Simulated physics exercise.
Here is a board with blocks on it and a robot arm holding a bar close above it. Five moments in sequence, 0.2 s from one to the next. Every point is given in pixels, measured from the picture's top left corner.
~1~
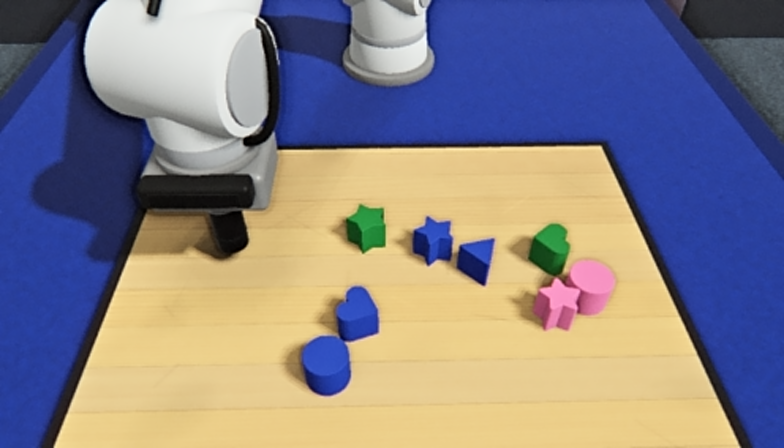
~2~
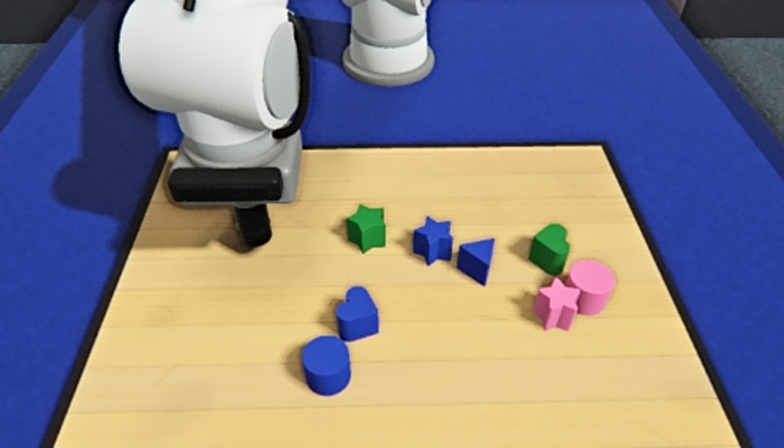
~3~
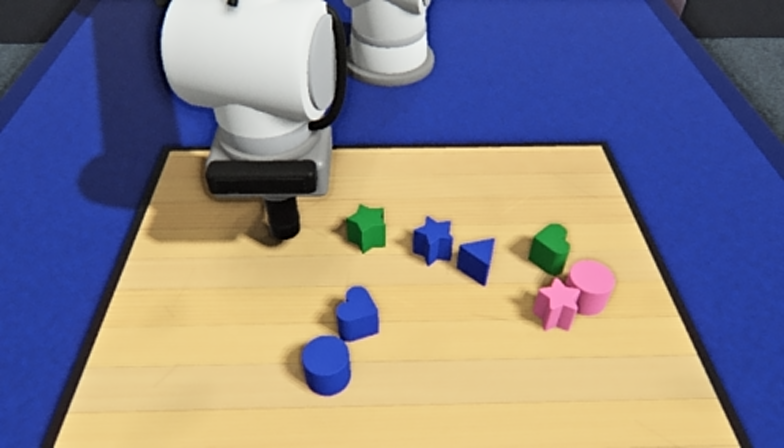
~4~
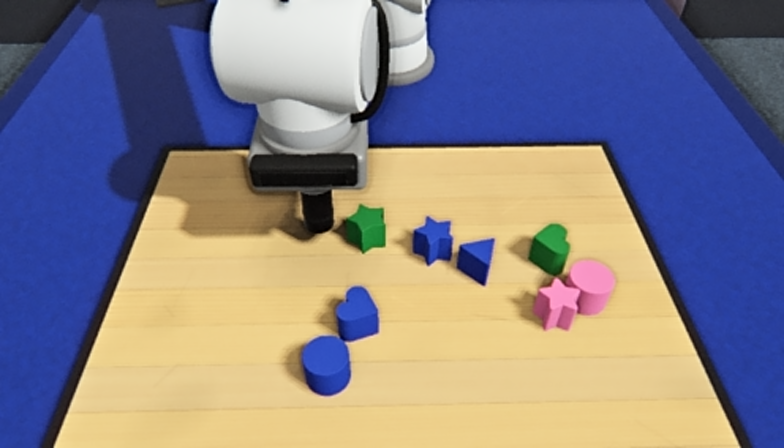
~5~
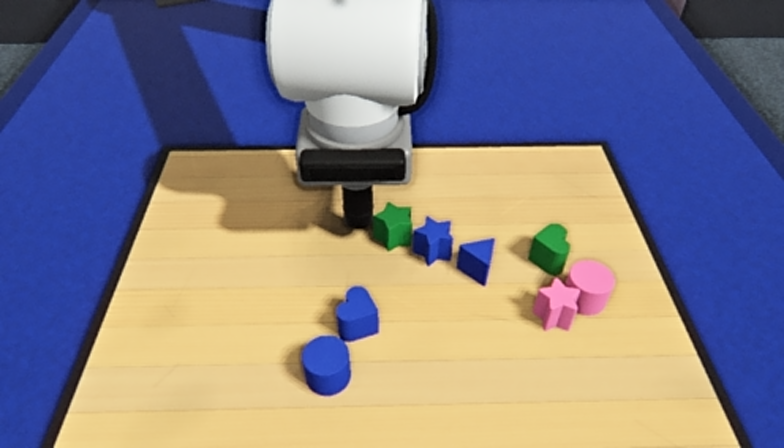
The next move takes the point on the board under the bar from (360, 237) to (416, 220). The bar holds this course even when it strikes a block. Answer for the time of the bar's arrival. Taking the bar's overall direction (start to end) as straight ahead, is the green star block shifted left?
My answer is no.
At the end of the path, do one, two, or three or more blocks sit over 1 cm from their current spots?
Two blocks.
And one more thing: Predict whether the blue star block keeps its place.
It is shoved along.
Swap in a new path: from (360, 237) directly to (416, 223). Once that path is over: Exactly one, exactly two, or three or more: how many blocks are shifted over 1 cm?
Shifted over 1 cm: Two.
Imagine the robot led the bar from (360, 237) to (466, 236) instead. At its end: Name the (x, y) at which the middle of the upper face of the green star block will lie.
Its top centre is at about (485, 198).
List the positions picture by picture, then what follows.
The first frame shows bar's lower end at (234, 244); green star block at (367, 217); blue star block at (435, 229).
The second frame shows bar at (257, 237); blocks still.
The third frame shows bar at (286, 231); blocks still.
The fourth frame shows bar at (320, 225); blocks still.
The fifth frame shows bar at (359, 220); green star block at (395, 215); blue star block at (435, 229).
What follows on the original path. Halfway along, bar at (389, 211); green star block at (422, 213), turned 30° clockwise; blue star block at (442, 232).
At the end, bar at (417, 204); green star block at (441, 210), turned 75° clockwise; blue star block at (447, 234), turned 25° clockwise.
